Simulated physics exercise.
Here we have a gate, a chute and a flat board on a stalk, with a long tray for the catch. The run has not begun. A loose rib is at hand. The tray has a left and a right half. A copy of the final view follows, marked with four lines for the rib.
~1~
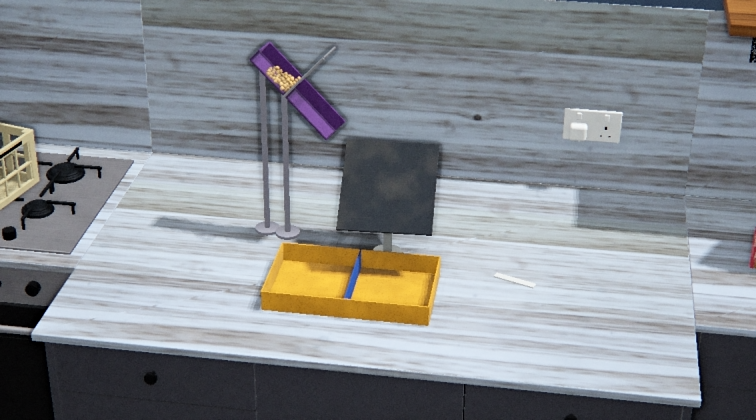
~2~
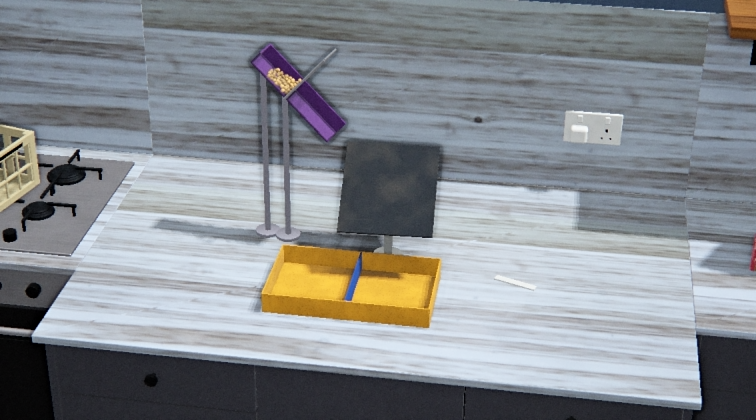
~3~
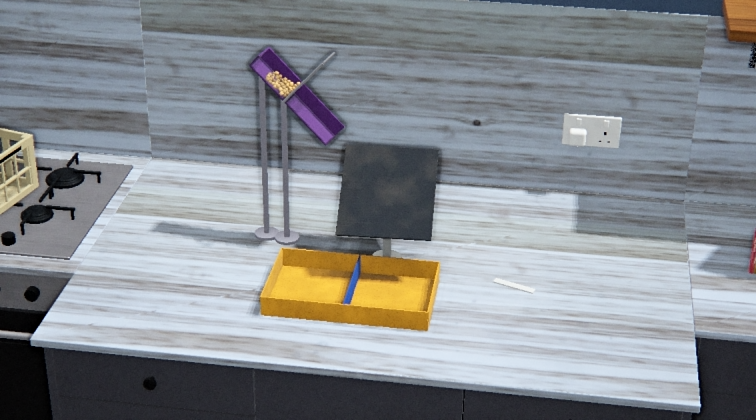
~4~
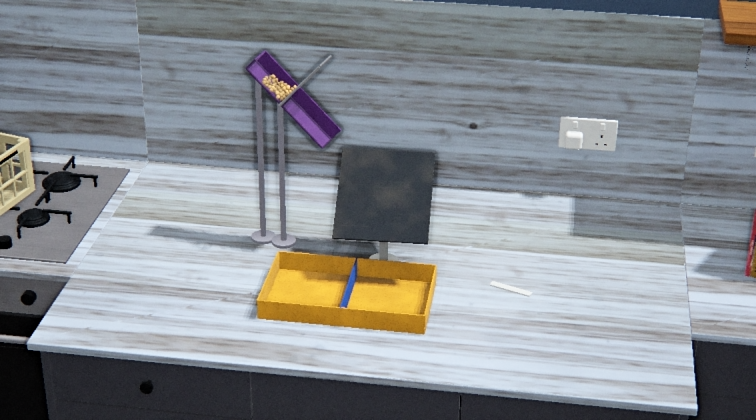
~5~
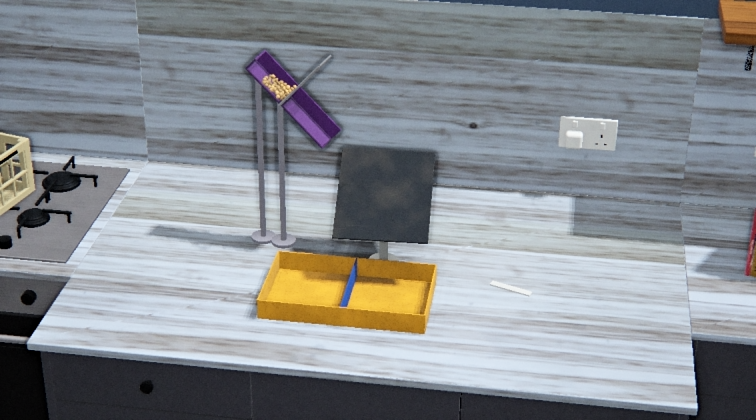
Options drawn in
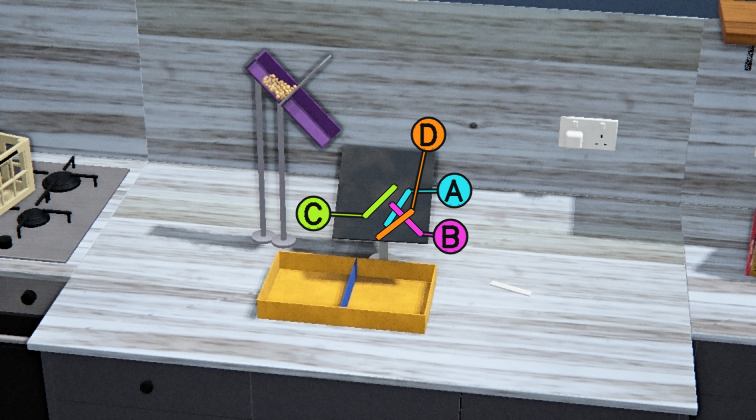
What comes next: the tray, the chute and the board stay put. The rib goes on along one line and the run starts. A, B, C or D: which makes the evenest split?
Go for C.
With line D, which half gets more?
The right half.
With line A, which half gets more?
Right.
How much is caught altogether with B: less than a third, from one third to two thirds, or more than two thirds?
It is more than two thirds.
On the marked copy, line A from (408, 191) to (386, 224); line B from (392, 204) to (420, 233); line C from (394, 187) to (365, 215); line D from (411, 211) to (378, 237).
Choosing A, of what is caught, a small share in the left half, all but a few in the right.
Choosing B, of what is caught, a small share in the left half, all but a few in the right.
Choosing C, of what is caught, close to two thirds in the left half, close to a third in the right.
Choosing D, of what is caught, a small share in the left half, the bulk in the right.
